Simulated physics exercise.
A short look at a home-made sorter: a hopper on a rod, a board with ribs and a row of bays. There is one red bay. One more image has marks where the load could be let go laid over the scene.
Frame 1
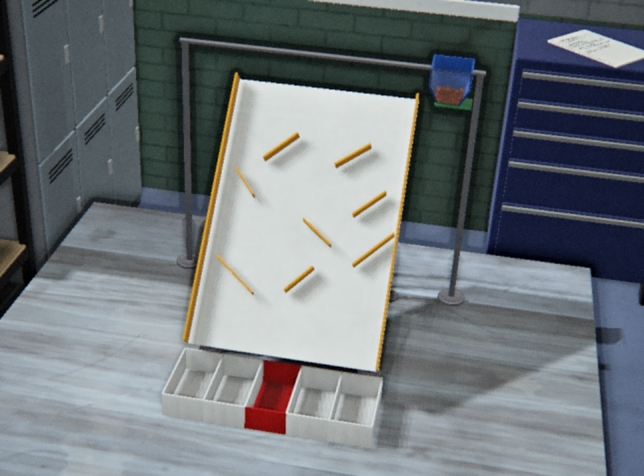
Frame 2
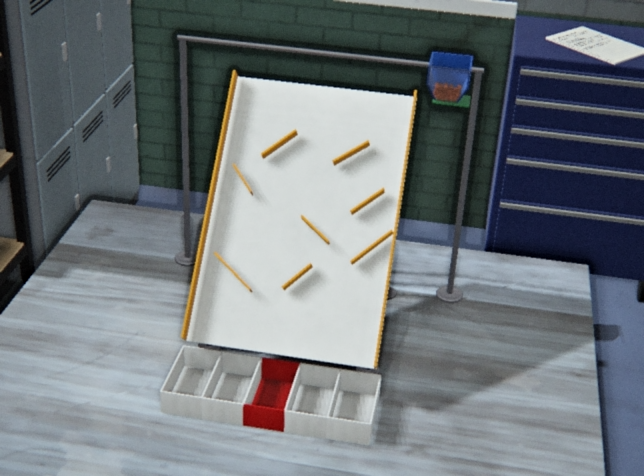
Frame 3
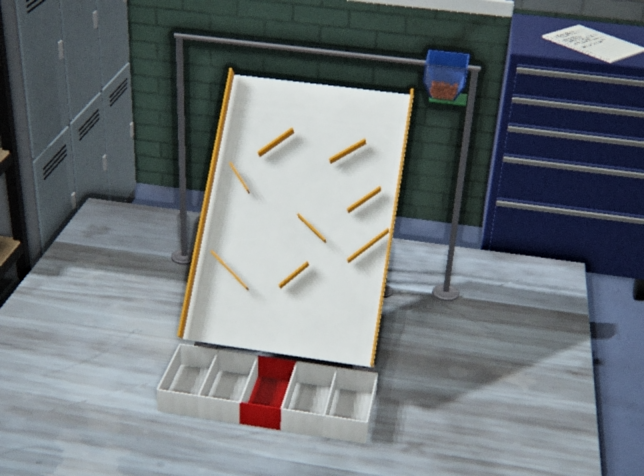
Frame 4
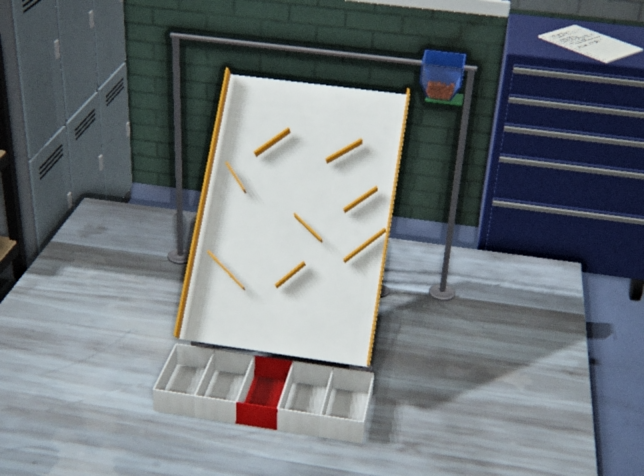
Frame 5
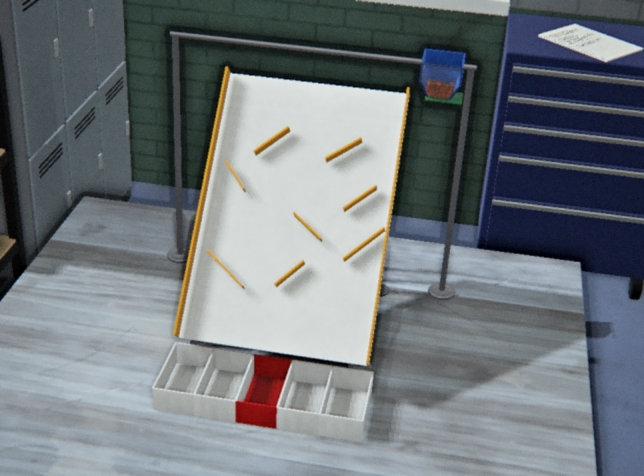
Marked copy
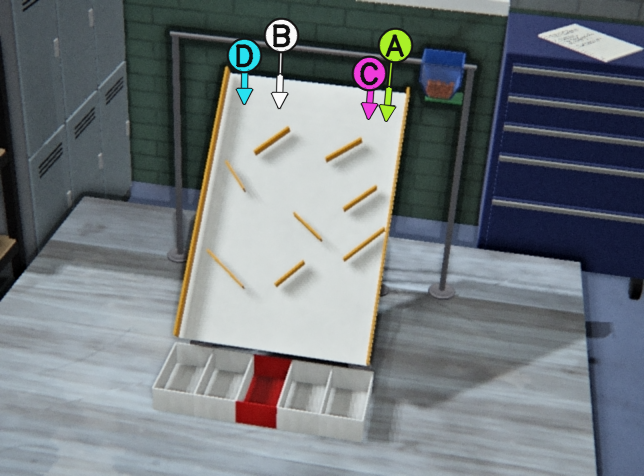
A white board with orange ribs stands behind bays, and only the view shifts slightly.
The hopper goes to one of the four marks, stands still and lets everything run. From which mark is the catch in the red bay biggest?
B is best.
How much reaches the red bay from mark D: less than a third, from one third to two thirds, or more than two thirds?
From one third to two thirds.
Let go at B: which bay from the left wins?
The third from the left.
On the marked copy, mark A meets the board at (386, 115); mark B meets the board at (279, 102); mark C meets the board at (368, 113); mark D meets the board at (244, 98).
With A, a small part in the red bay, most in other bays, a small part held on the board.
With B, about two thirds in the red bay, about a third in other bays.
With C, a small part in the red bay, about two thirds in other bays, a small part held on the board, a small part outside the box.
With D, about a third in the red bay, about half in other bays, a small part outside the box.
